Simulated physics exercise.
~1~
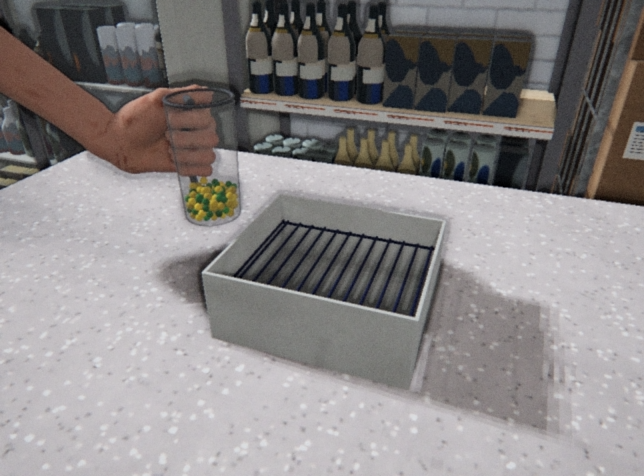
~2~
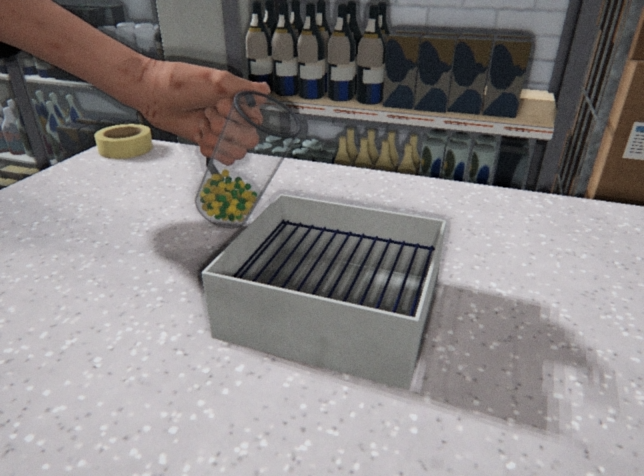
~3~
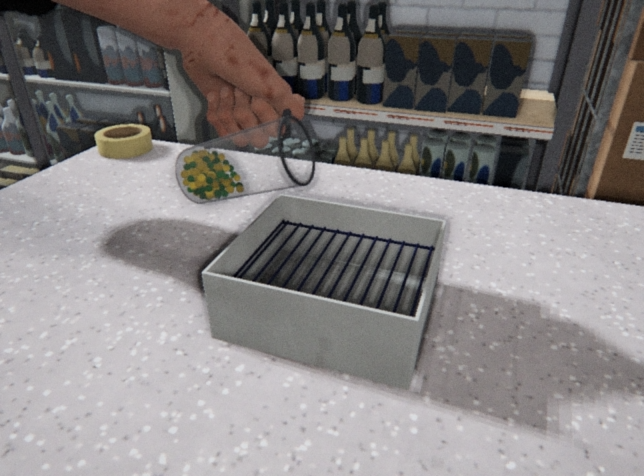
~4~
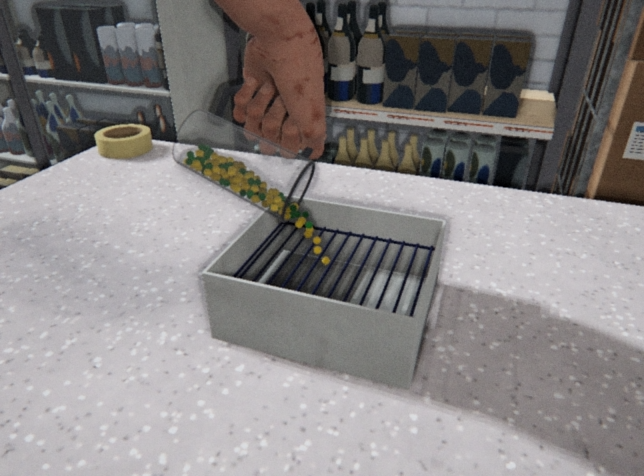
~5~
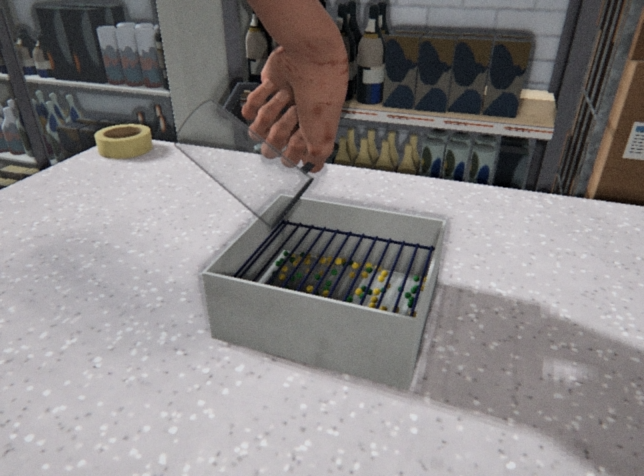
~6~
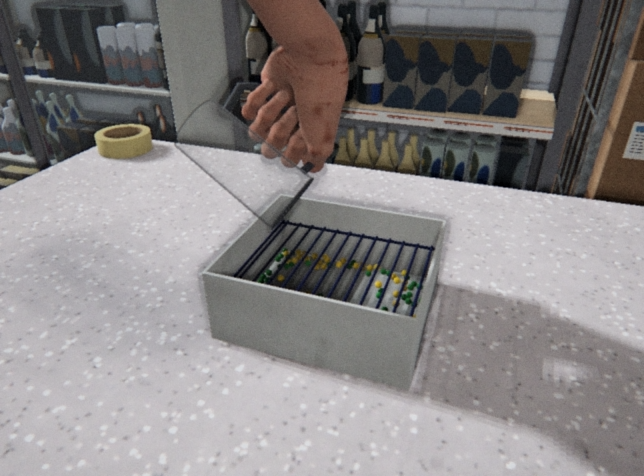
At first, a hand holds a clear cup of small yellow and green pieces upright beside an open grey box with dark wires across it, on a speckled white counter. The hand moves to the right and tilts the cup until it lies on its side above the box, with the pieces still inside. Then the cup tips further, and the pieces slide toward its rim in a stream over the wires. Soon the cup is upturned and the pieces are spread across the rack, many already beneath it. By the end, all the yellow and green pieces lie under the wires.
